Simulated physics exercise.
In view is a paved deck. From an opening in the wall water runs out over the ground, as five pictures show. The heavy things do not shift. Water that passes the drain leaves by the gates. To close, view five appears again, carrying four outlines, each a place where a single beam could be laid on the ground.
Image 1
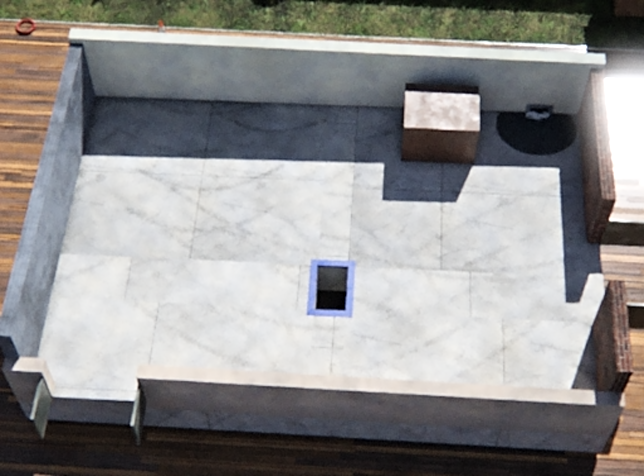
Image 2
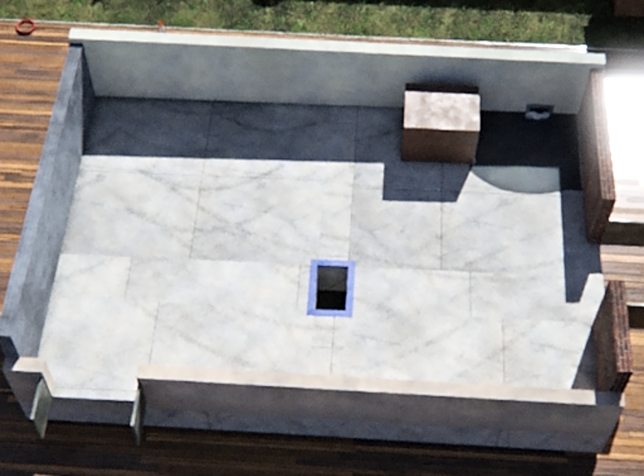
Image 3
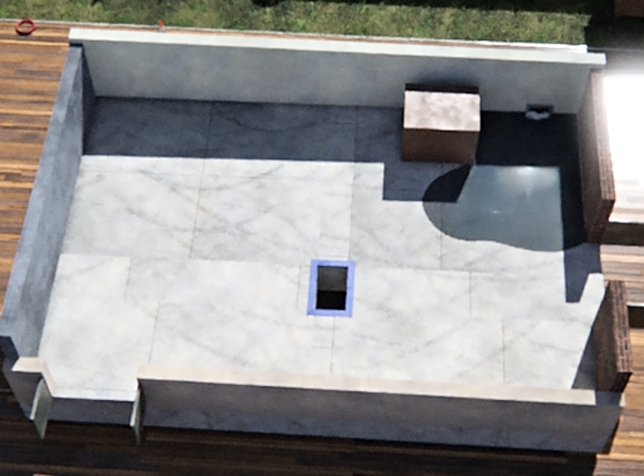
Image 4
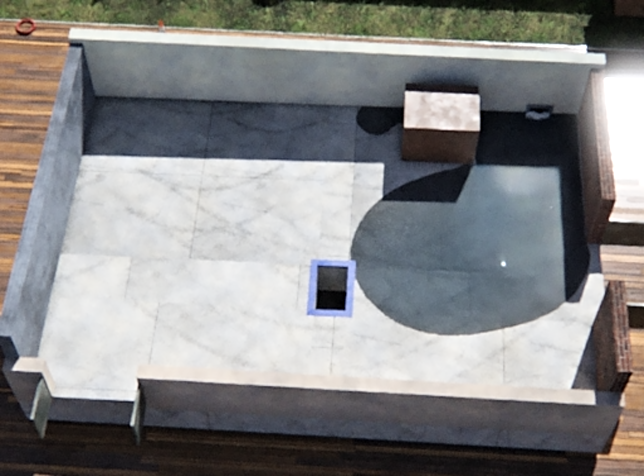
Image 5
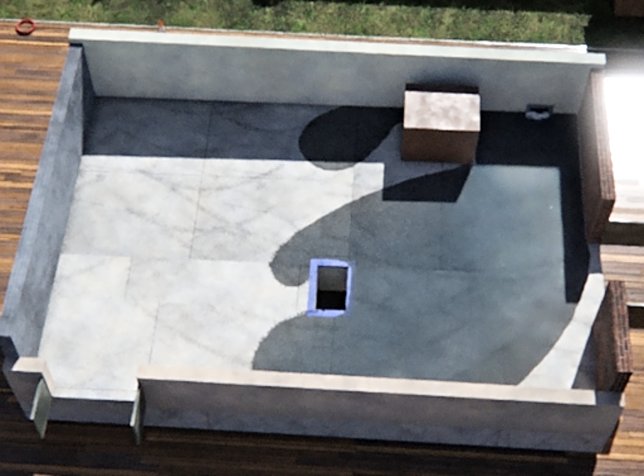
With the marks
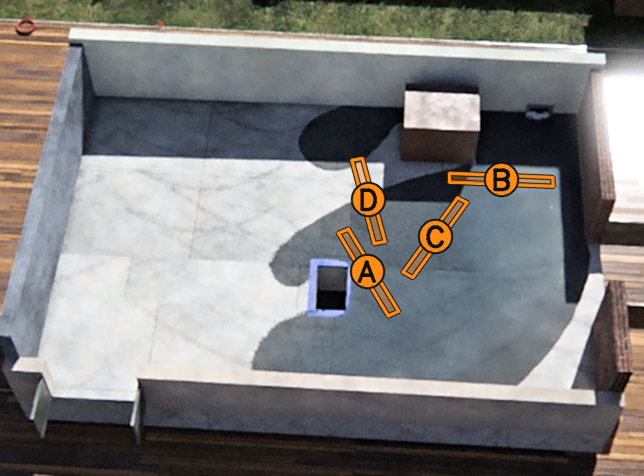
Water spreads from an outlet near the top right corner of a walled, paved deck, passing around a brown block and widening down and to the left across the pale slabs until it surrounds and enters the blue-edged drain.
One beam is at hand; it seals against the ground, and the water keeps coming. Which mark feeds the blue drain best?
Position D does it best.
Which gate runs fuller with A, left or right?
The left one.
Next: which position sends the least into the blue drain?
The answer is A.
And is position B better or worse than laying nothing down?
Position B is worse.
On the marked copy, A from (343, 231) to (393, 313); B from (449, 177) to (553, 181); C from (408, 274) to (462, 200); D from (357, 159) to (379, 242).
If A is chosen, next to none of the stream goes into the blue drain, about 100 % out by the gates.
If B is chosen, about 10 % of the stream goes into the blue drain, about 89 % out by the gates.
If C is chosen, about 11 % of the stream goes into the blue drain, about 89 % out by the gates.
If D is chosen, about 23 % of the stream goes into the blue drain, about 75 % out by the gates.
